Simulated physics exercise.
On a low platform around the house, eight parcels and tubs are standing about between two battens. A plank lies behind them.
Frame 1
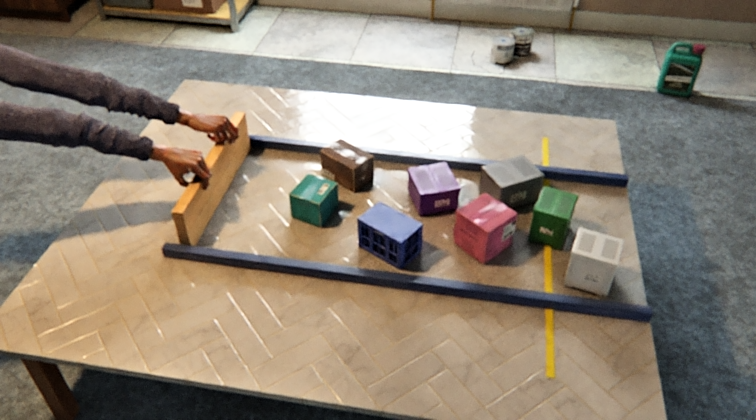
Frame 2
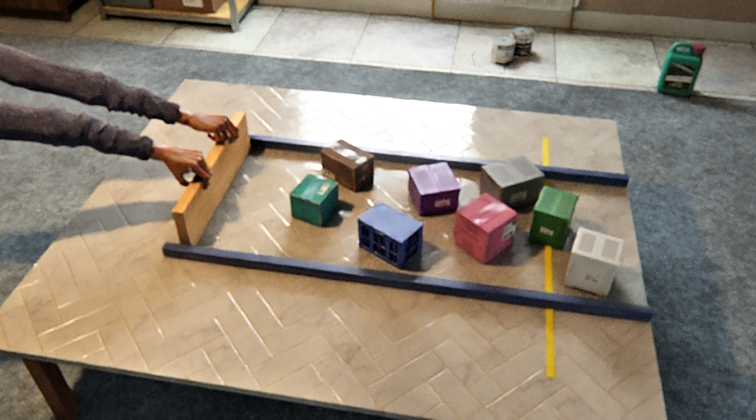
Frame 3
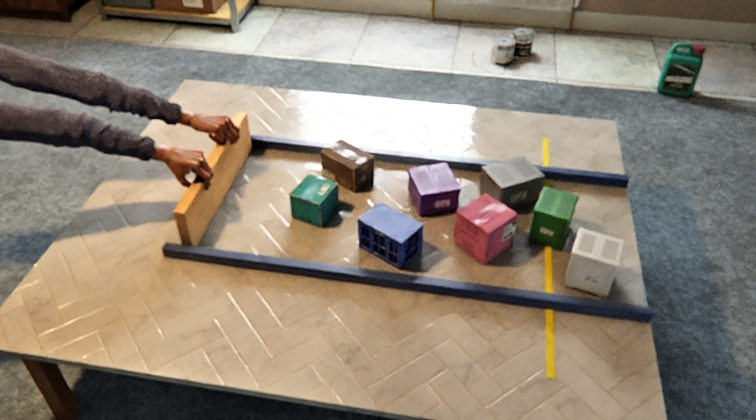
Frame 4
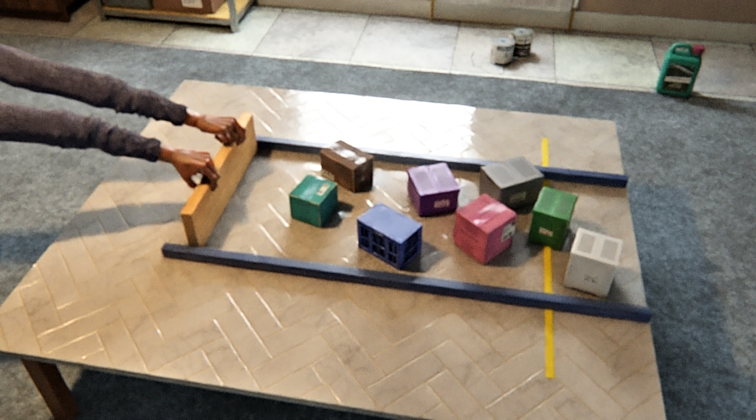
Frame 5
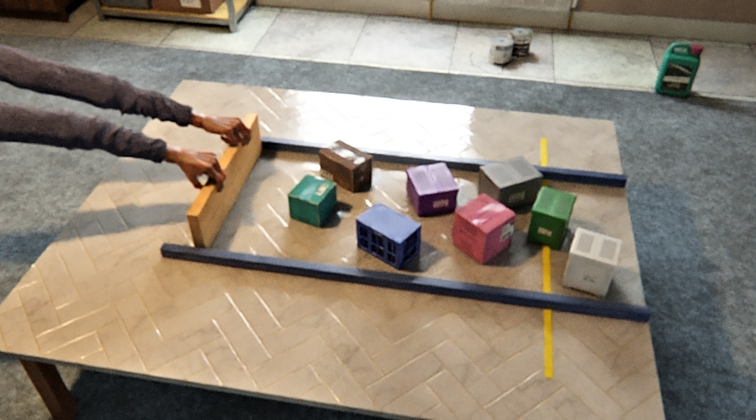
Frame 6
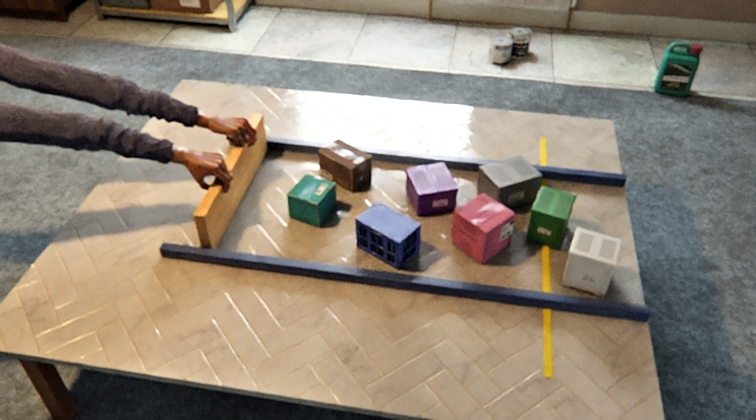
The footage shows two hands gripping a wooden plank and sliding it slightly to the right between two dark battens on a low platform, while eight coloured boxes standing ahead of it, some near a yellow tape line, stay practically still.
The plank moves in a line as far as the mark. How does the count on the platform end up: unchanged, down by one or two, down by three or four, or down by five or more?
It ends down by one or two.
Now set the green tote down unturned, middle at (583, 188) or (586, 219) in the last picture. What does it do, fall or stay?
Well, it tips off the first time and tips off the second time.
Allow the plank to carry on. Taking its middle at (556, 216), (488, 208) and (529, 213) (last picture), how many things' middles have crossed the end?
In order, that gives 2, then 0, then 0.
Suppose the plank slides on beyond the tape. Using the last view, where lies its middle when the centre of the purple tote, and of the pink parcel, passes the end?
The middle is at (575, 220) when it's the purple tote, and at (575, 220) when it's the pink parcel.
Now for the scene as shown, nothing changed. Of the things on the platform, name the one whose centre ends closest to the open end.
It would be the grey tote.
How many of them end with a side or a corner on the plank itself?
Well, it touches 3.
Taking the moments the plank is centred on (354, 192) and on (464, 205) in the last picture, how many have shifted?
First position 4; second position 7.
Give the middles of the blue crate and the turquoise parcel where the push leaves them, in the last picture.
For the blue crate it's (568, 268), and for the turquoise parcel it's (566, 228).
Soon after, none off yet; white tote at rest near (591, 263); green tote at rest near (551, 218); grey tote at rest near (508, 184).
After that, none off yet; white tote at rest near (591, 263); green tote at rest near (551, 218); grey tote displaced about its own width near (542, 184).
In the end, the number that fall off is one or two; gone, green tote and white tote.
